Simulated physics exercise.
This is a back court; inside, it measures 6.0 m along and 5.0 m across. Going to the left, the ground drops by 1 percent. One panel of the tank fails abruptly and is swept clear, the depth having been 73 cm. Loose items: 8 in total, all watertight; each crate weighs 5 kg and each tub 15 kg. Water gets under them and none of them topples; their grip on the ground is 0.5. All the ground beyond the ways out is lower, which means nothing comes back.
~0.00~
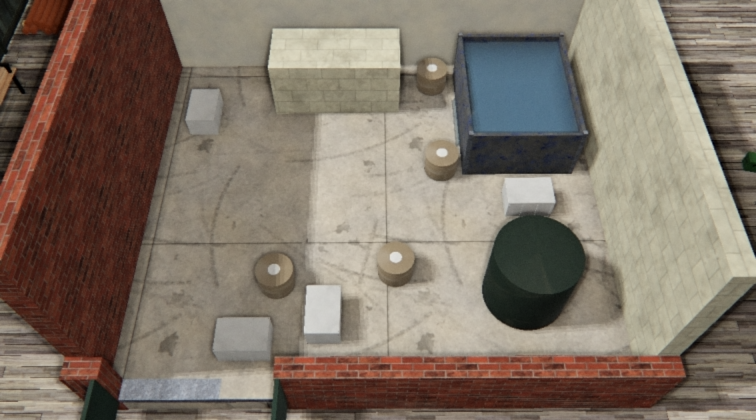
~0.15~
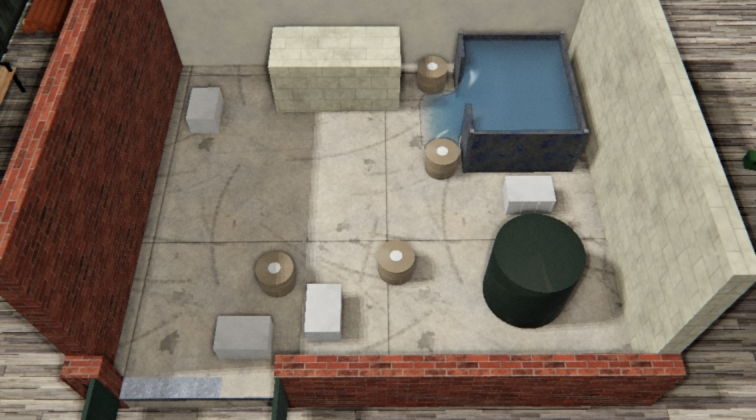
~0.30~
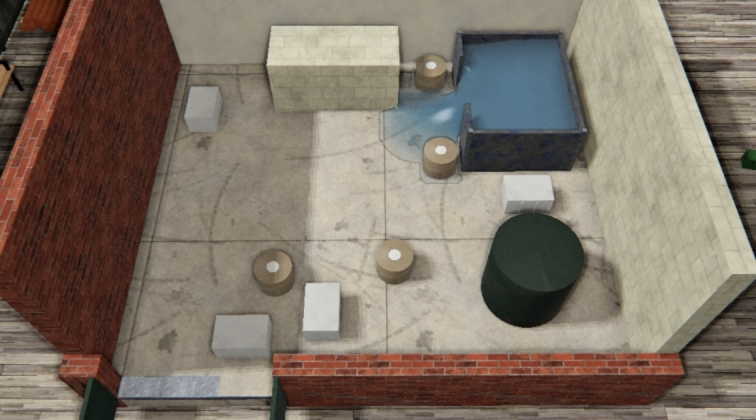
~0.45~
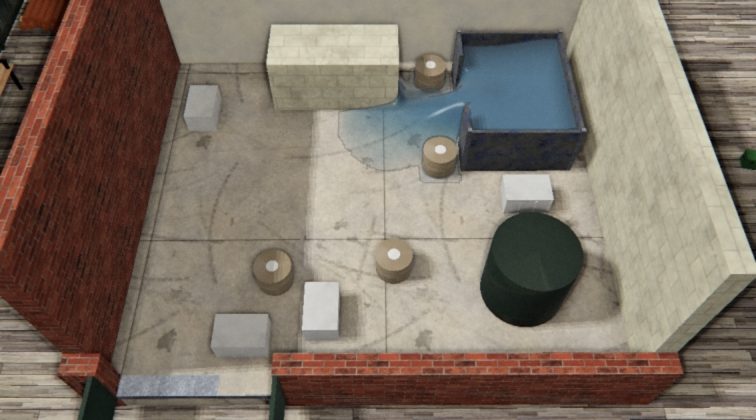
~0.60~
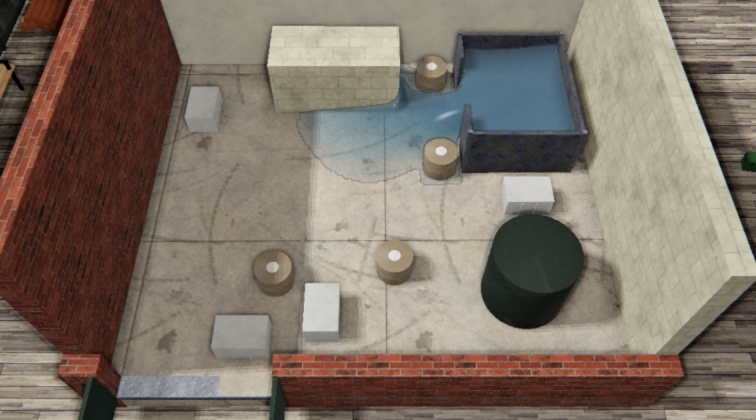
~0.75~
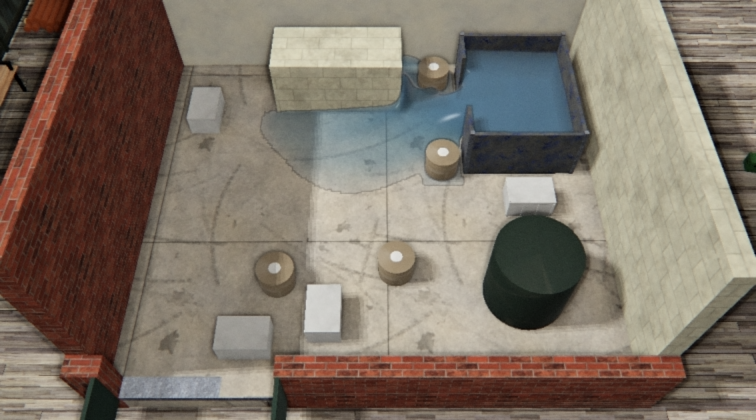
Blue tank in a walled yard losing its left panel, water pouring out and spreading leftward across concrete past unmoving tubs.
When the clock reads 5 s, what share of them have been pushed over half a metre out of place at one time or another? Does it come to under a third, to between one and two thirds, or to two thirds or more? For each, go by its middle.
Share: Low band, below a third.
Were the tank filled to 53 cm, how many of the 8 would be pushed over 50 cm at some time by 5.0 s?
Then the count would be 1.
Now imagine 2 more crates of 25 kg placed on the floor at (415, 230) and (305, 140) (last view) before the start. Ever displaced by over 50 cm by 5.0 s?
The first comes out within the limit, the second beyond the limit.
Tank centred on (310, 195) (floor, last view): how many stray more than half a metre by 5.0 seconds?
So the tally would be 2.
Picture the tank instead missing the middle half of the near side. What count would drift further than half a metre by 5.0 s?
Result: 5 of them.
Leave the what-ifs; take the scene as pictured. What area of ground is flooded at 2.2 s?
That flooded area is roughly 17 m2.
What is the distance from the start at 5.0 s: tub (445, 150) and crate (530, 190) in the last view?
In turn: 0 cm, 0 cm.
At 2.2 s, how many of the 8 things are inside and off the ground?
Total: 1.
After 1.1 s 0 of 8 are over 50 cm from their spots; 0 afloat.
After 2.2 s 1 of 8 are over 50 cm from their spots; 1 afloat.
After 3.5 s 1 of 8 are over 50 cm from their spots; 2 afloat.
After 5.0 s 1 of 8 are over 50 cm from their spots, and 1 have been at some point; 2 afloat.
